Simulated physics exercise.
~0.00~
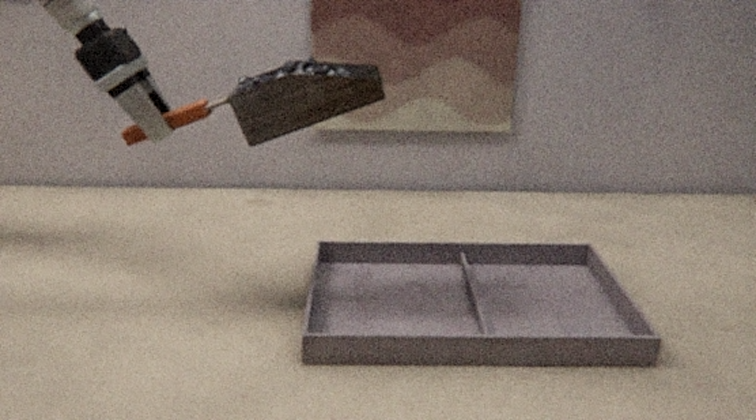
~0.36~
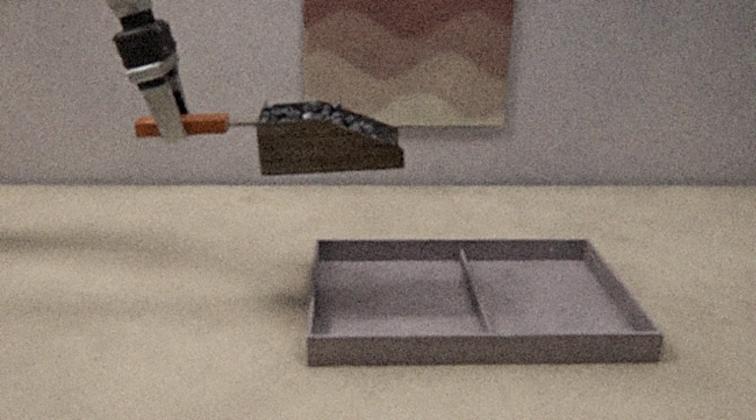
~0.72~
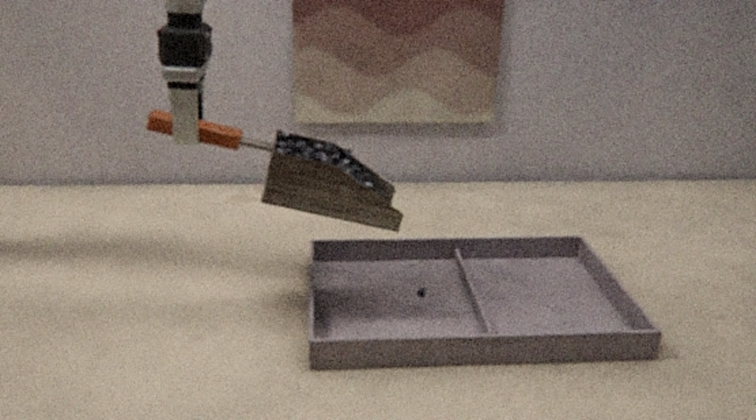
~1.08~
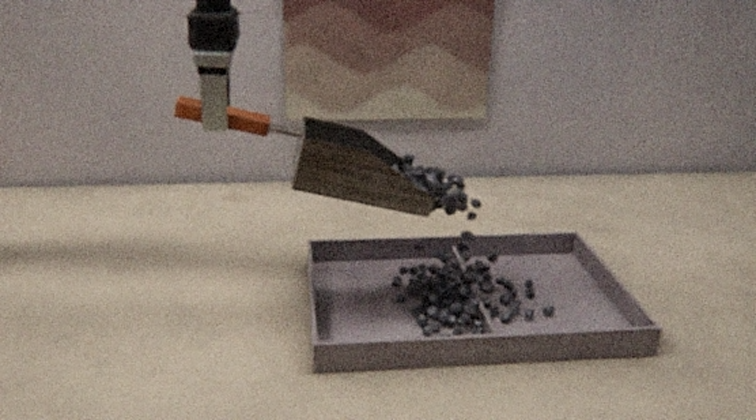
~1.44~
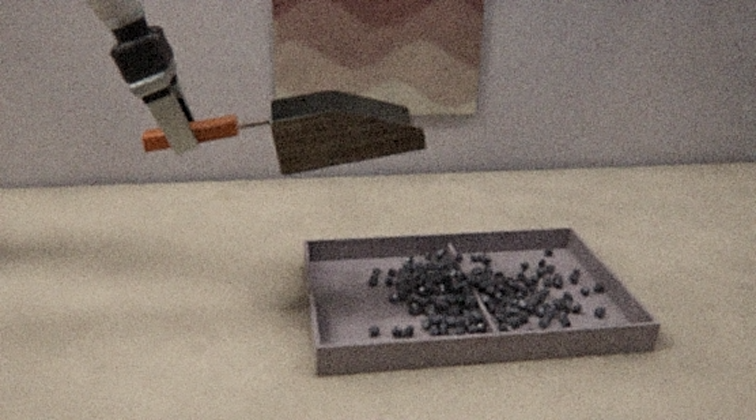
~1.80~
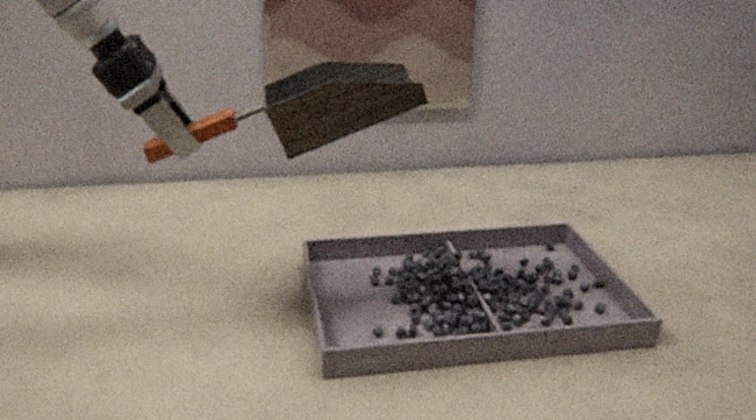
A scoop heaped with small dark pebbles, held by a robot arm, lowers and tips forward over a divided grey tray, pouring them out on both sides of the divider, then tilts back and rises, empty, leaving the pebbles scattered across both parts.
